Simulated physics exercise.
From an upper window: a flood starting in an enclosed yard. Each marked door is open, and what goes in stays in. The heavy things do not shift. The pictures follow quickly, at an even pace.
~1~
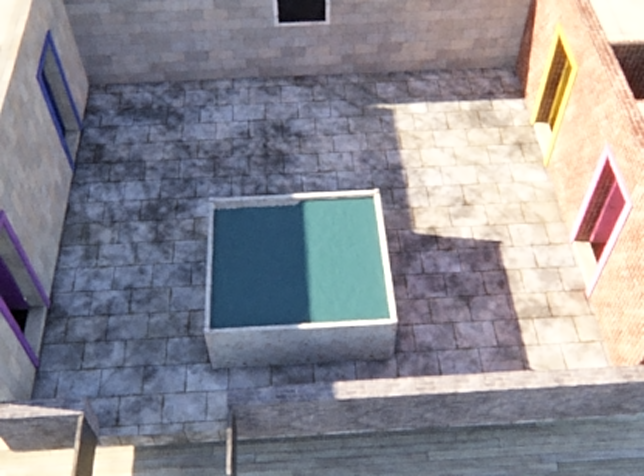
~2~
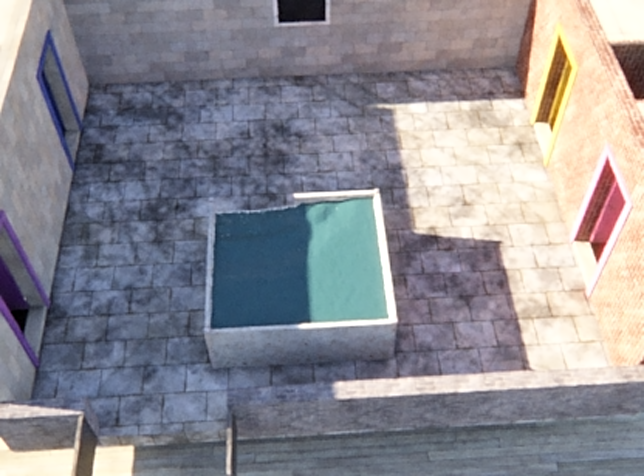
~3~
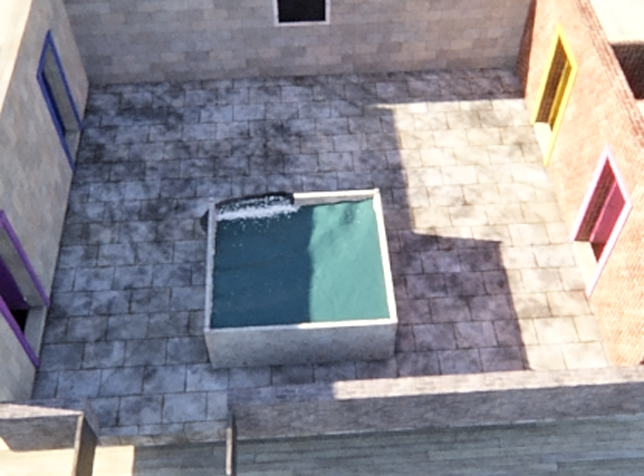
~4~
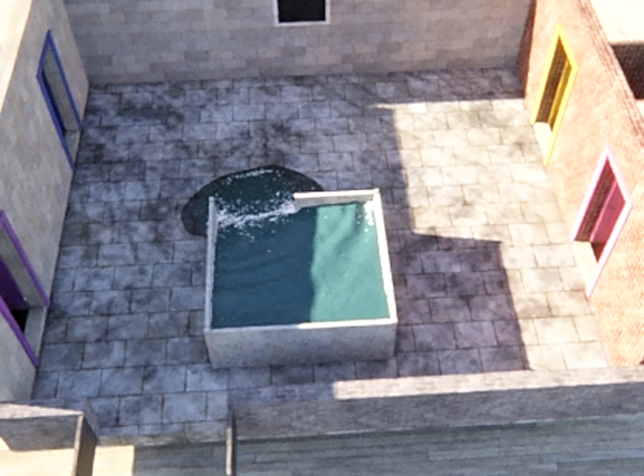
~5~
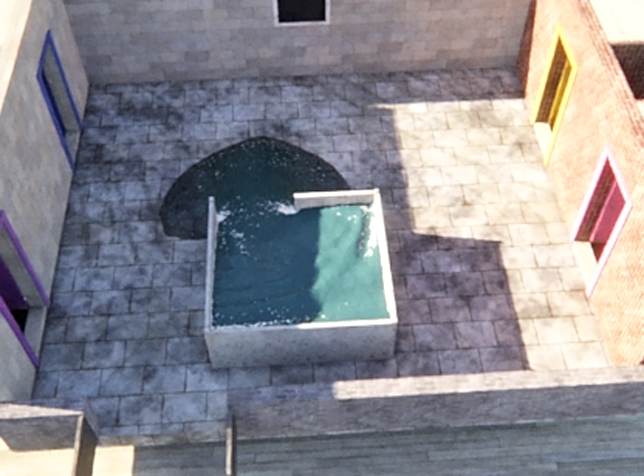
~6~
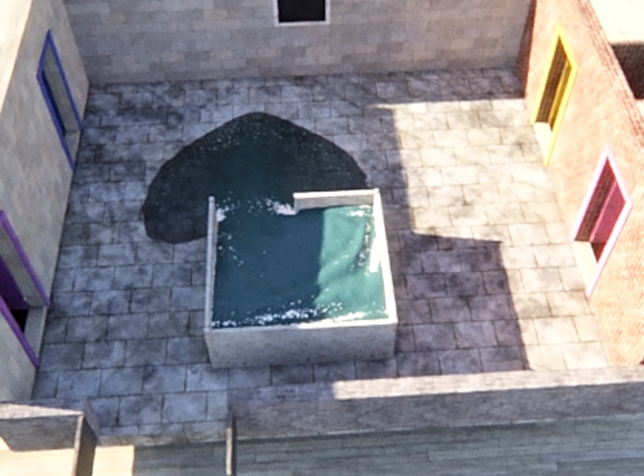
A square stone tank of green water sat still in a paved courtyard, then its far side opened on the left and water poured out, spreading in a dark, widening fan across the paving.
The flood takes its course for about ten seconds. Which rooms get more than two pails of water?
In the end: The purple door admits no more than that; the yellow door lets in a lot; the blue door lets in a lot; the pink door admits no more than that.
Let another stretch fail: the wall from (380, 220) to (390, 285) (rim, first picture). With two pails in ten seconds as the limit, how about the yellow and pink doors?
In short: Yellow door is over, pink door passes that mark.
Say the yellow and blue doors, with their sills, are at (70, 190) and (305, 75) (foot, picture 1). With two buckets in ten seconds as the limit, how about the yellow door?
My reading: The yellow one goes over.
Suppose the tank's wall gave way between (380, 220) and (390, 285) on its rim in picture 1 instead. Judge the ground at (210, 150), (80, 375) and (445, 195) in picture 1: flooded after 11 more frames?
In that order: Free of water, no water, awash.
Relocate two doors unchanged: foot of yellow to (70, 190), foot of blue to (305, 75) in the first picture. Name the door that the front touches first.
It is the blue one.
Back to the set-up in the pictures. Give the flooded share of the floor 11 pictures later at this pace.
Close to 35 %.
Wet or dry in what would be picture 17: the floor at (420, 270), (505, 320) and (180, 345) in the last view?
In turn: Clear, dry, no water.
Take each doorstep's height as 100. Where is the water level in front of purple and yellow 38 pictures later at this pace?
Near 60 and 190 in a hundred.
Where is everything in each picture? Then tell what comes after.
The first frame shows the tank at (298, 260) is whole and still.
In the second frame, water pours out on the tank's far side and has run to a hidden place.
In the third frame, the front is at a hidden place, out from the gap on the tank's far side.
In the fourth frame, the front is at (279, 169), out from the gap on the tank's far side.
In the fifth frame, the front is at (268, 140), out from the gap on the tank's far side.
In the sixth frame, the front is at (254, 115), out from the gap on the tank's far side.
A moment on, water covers 35 % of the floor; the purple door not reached, the yellow door not reached, the blue door not reached, the pink door not reached.
Next, water covers 35 % of the floor; the purple door not reached, the yellow door not reached, the blue door under two buckets in, the pink door not reached.
Then, water covers 45 % of the floor; the purple door not reached, the yellow door wet at the sill, nothing in, the blue door far over two buckets in, the pink door not reached.
Later, water covers 80 % of the floor; the purple door wet at the sill, nothing in, the yellow door over two buckets in, the blue door far over two buckets in, the pink door wet at the sill, nothing in.
In the end, water covers 95 % of the floor; the purple door wet at the sill, nothing in, the yellow door far over two buckets in, the blue door far over two buckets in, the pink door wet at the sill, nothing in.
